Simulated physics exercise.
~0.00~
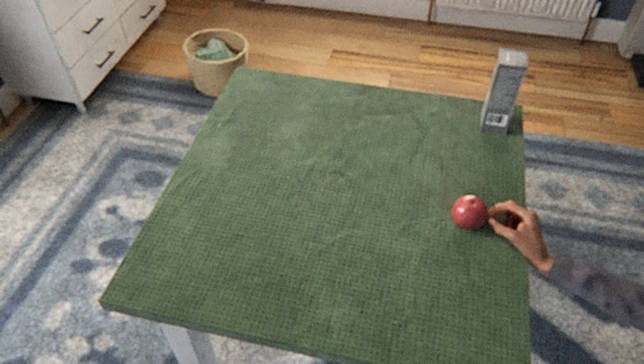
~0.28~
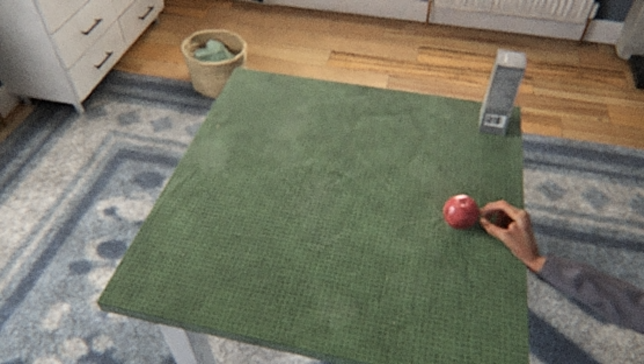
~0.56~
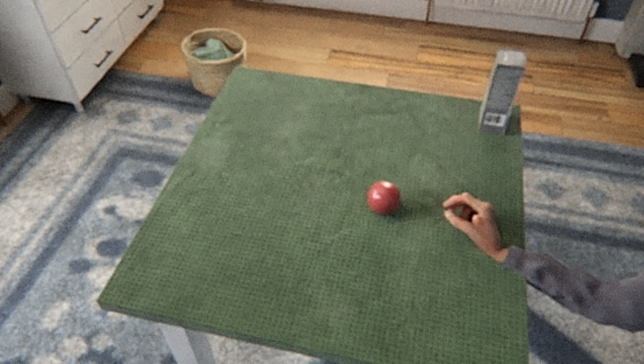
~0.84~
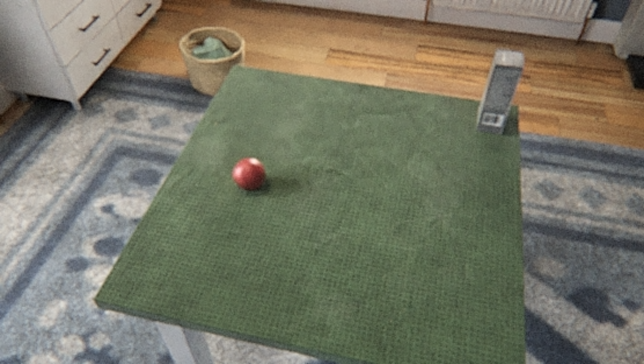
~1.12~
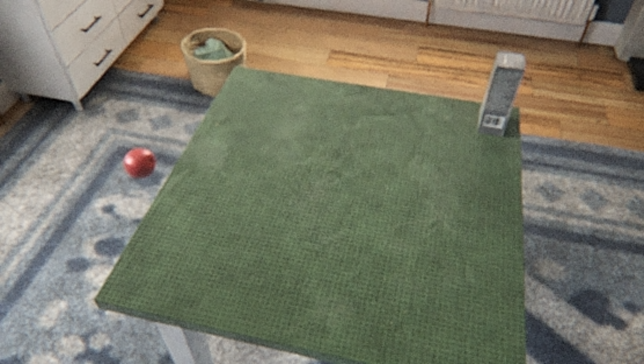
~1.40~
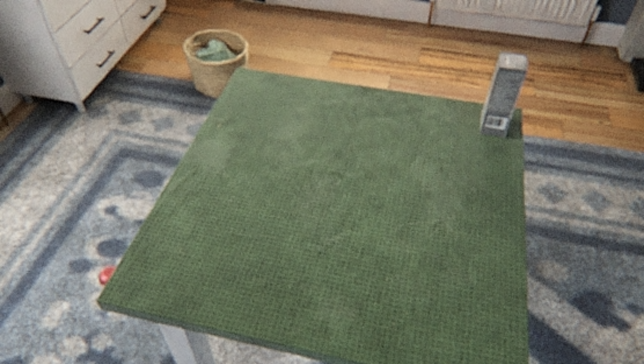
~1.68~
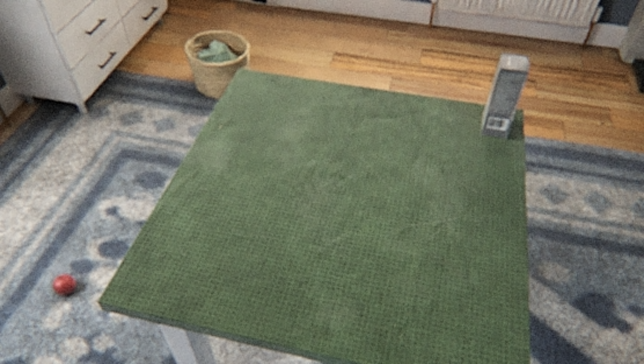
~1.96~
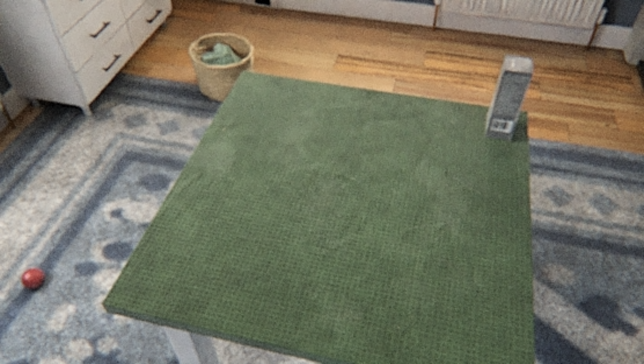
A hand pushes a red apple left across a green table until it falls off.
